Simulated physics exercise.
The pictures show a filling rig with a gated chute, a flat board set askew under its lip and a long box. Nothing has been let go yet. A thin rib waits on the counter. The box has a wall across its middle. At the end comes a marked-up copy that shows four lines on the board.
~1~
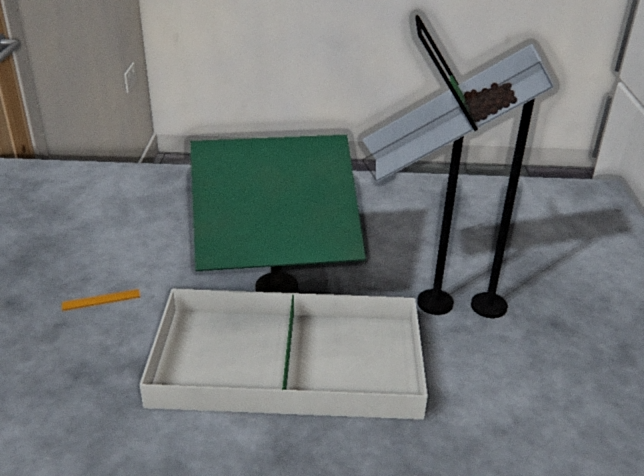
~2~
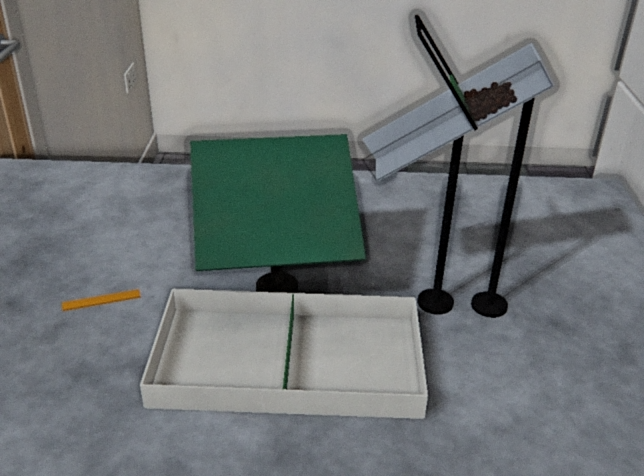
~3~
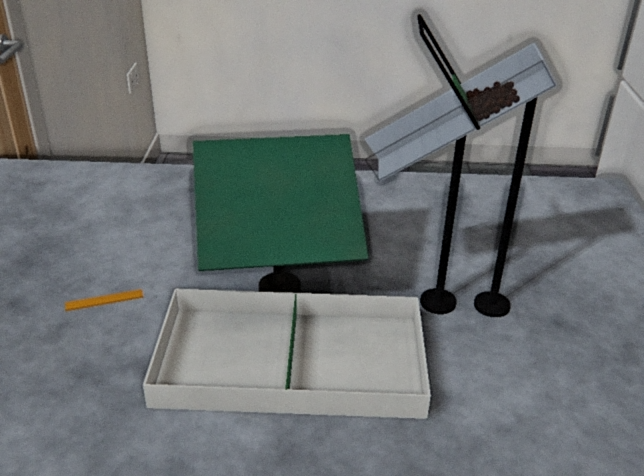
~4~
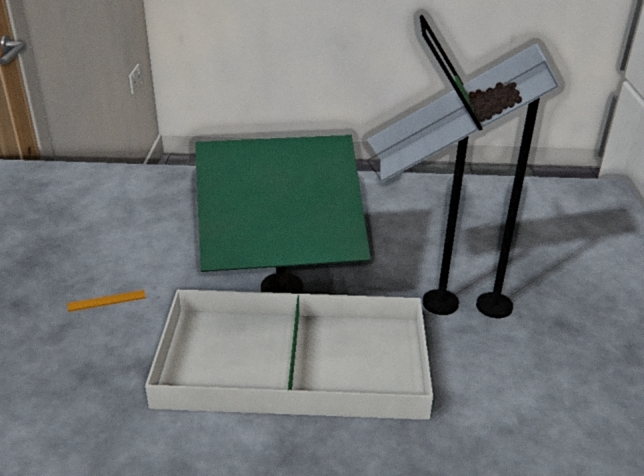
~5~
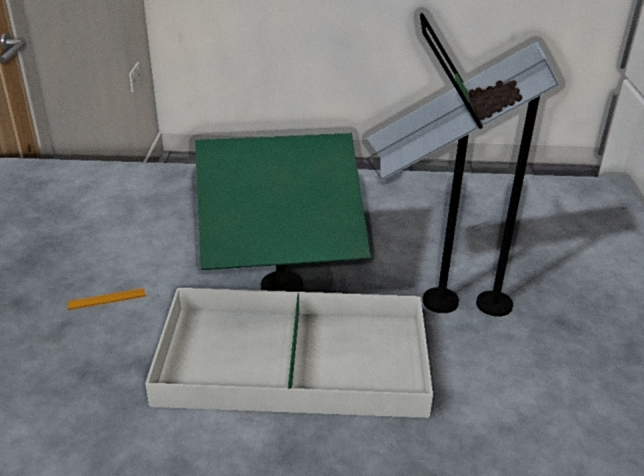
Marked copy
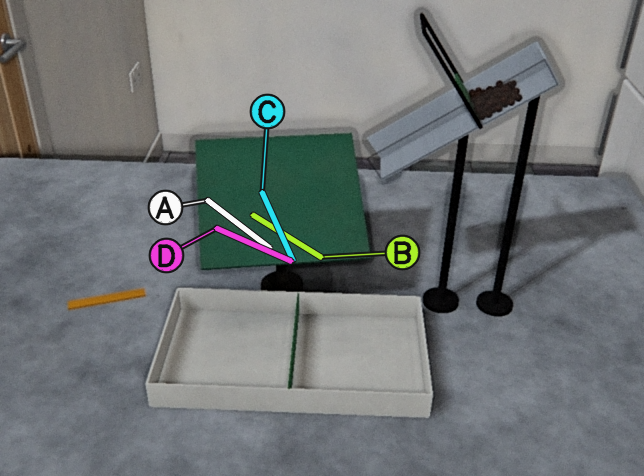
Nothing moves except the camera, which shifts very slightly, nudging the whole view a touch to the right as it looks down on a mottled grey surface before a pale wall. A tilted green board stands behind a long white box with a green divider, an orange strip lying to the left. At upper right, brown balls sit still behind a shut black-framed gate on a sloping grey chute with black posts.
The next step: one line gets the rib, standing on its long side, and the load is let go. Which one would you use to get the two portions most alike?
Take A.
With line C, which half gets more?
Right.
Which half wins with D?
The right half.
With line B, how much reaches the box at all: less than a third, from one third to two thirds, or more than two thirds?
It is more than two thirds.
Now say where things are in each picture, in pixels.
In the first frame, load behind the gate (486, 100), chocolate balls; lip of the chute (377, 171), sloping gently.
In the second frame, middle of the board (276, 198), tilted fairly steeply; middle of its low edge (282, 264); of its high edge (270, 137).
In the third frame, front corners of the box (144, 385) and (429, 396); front end of its middle wall (286, 390); gate still shut (458, 87).
In the fourth frame, middle of the load (491, 99); lip (381, 171).
In the fifth frame, middle of the load (491, 98); lip (381, 169).
On the marked copy, line A from (207, 200) to (269, 247); line B from (253, 215) to (320, 257); line C from (262, 192) to (292, 260); line D from (216, 228) to (290, 261).
With A, of what is caught, roughly half in the left half, roughly half in the right.
With B, of what is caught, just a few in the left half, almost all in the right.
With C, of what is caught, about a tenth in the left half, the larger part in the right.
With D, of what is caught, about a tenth in the left half, the larger part in the right.
